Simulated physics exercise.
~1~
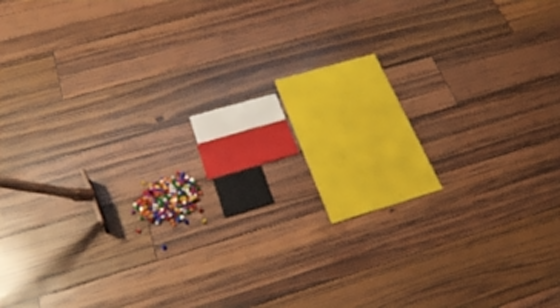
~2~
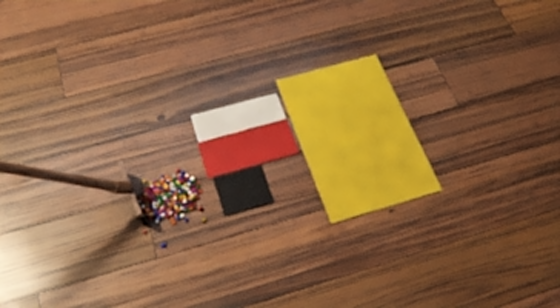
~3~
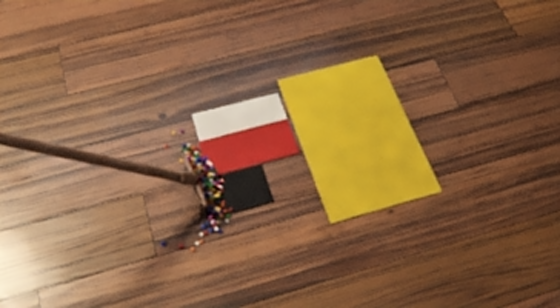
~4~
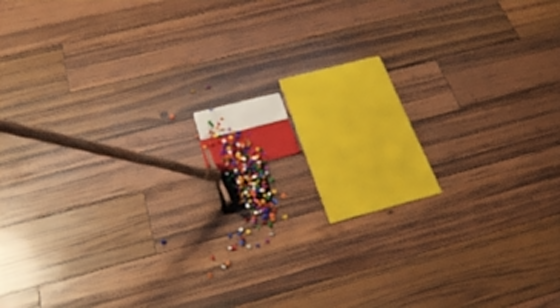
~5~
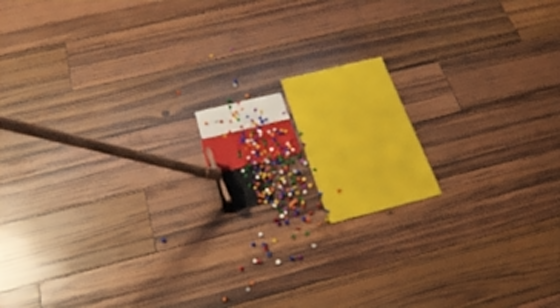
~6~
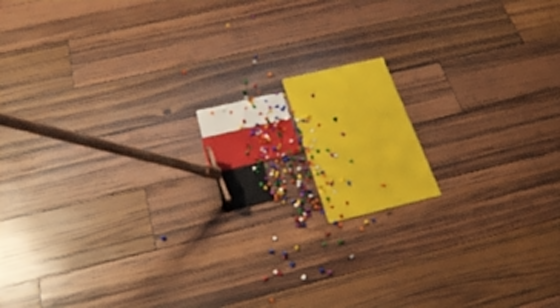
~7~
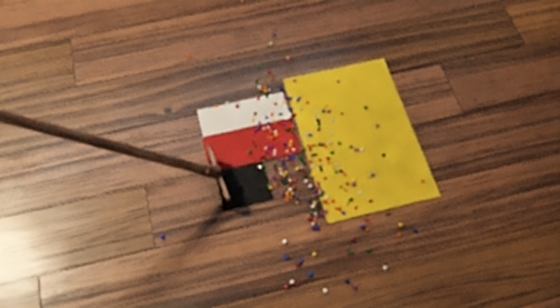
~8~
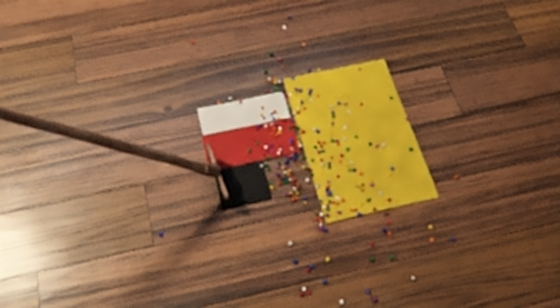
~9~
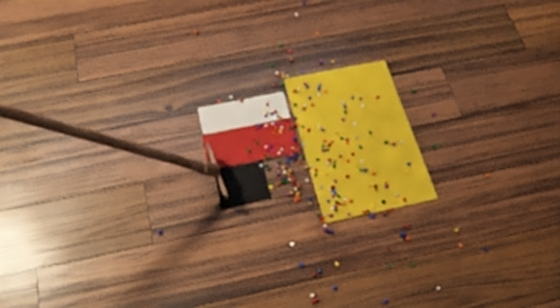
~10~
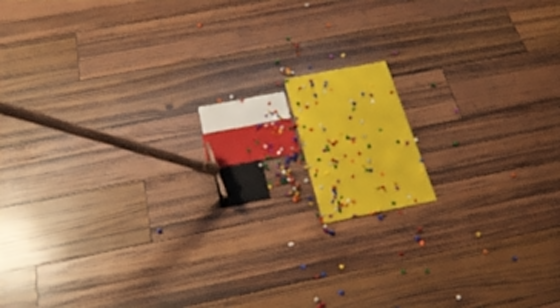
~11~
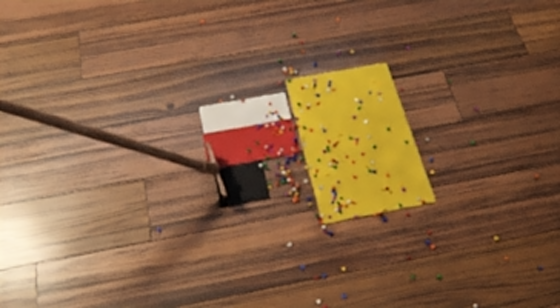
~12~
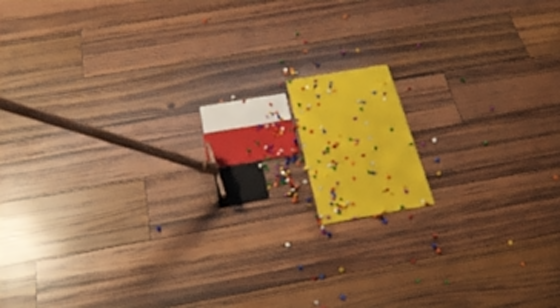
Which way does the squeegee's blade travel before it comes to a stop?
The blade travels to the right, pushing into the pile of beads before it halts.
